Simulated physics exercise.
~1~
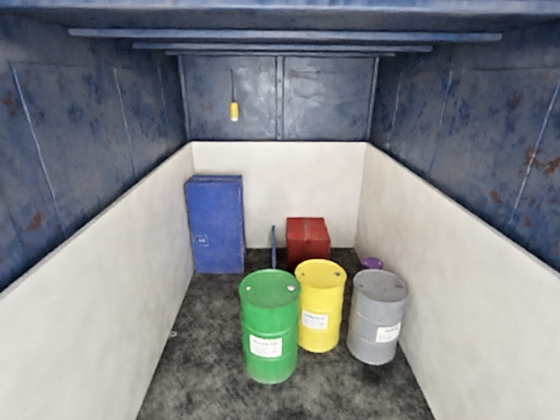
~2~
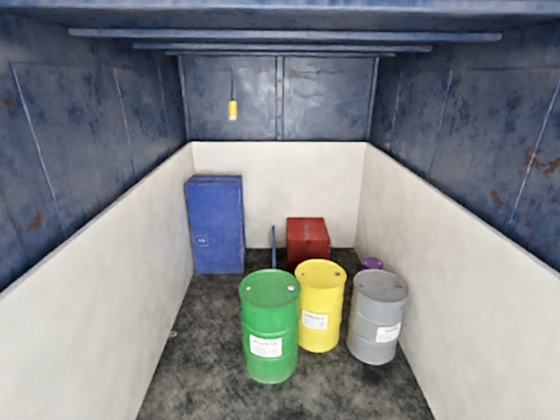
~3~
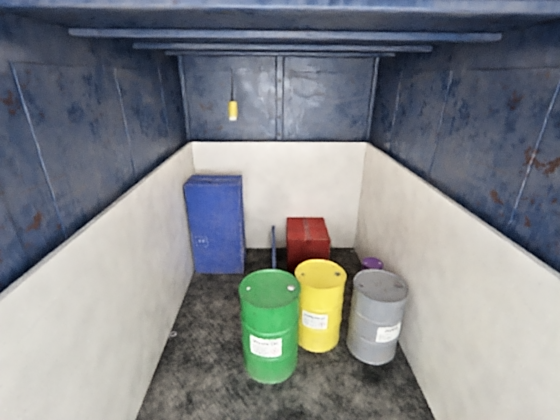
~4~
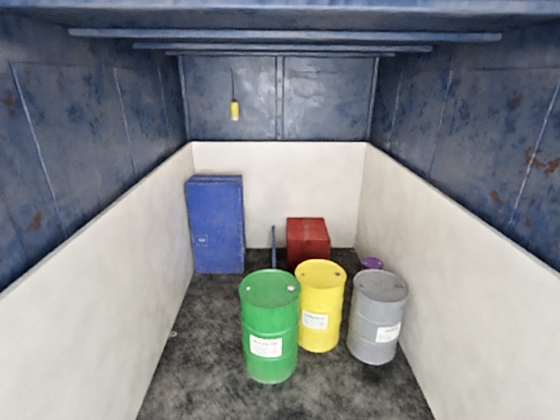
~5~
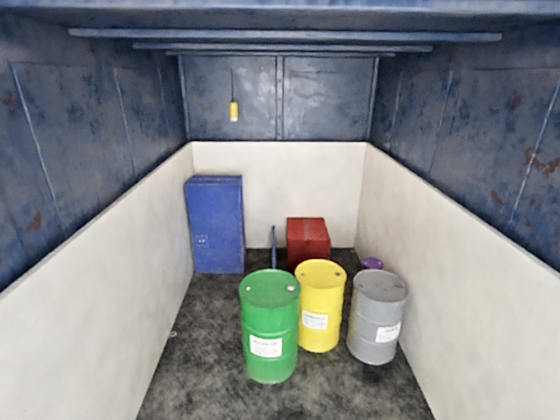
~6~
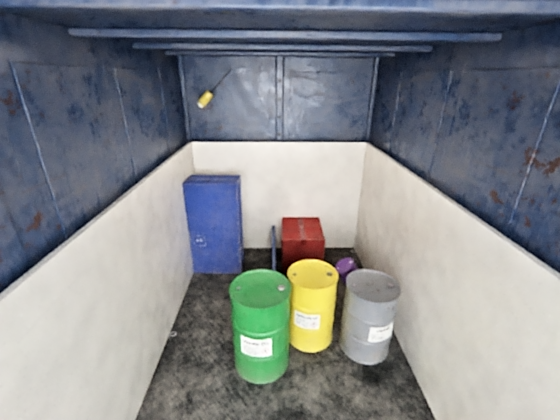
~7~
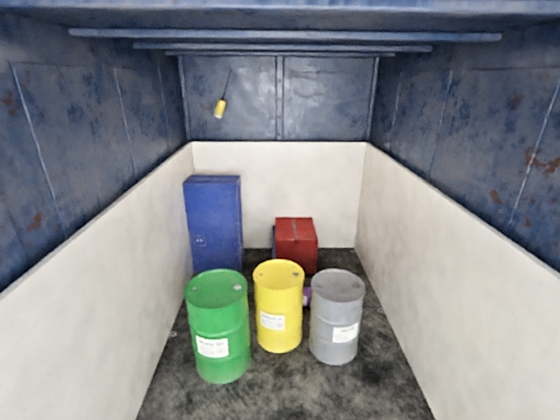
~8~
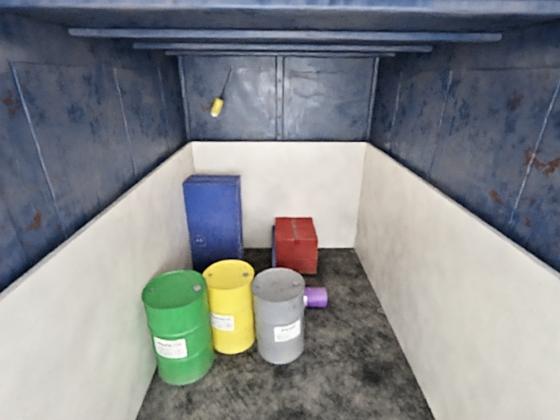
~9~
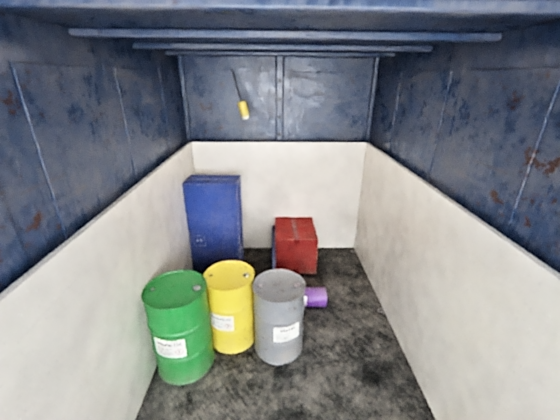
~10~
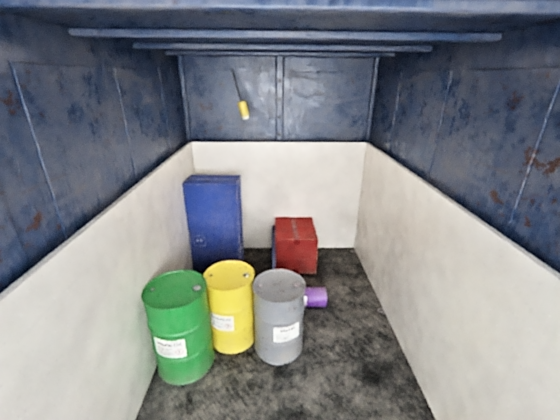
At first, green, yellow and grey drums stand upright on the dark floor of a van's load bay, with a blue box and a red box behind them and a small purple canister partly hidden at the right. Nothing on the floor moves for a while. Then the yellow object hanging at the back swings left, the drums shift slightly left, and the canister leans. The drums slide farther left, the red box shifts a little, and the canister topples. Finally, the drums stand upright near the left wall, the canister lies on its side, and the blue box remains in place.
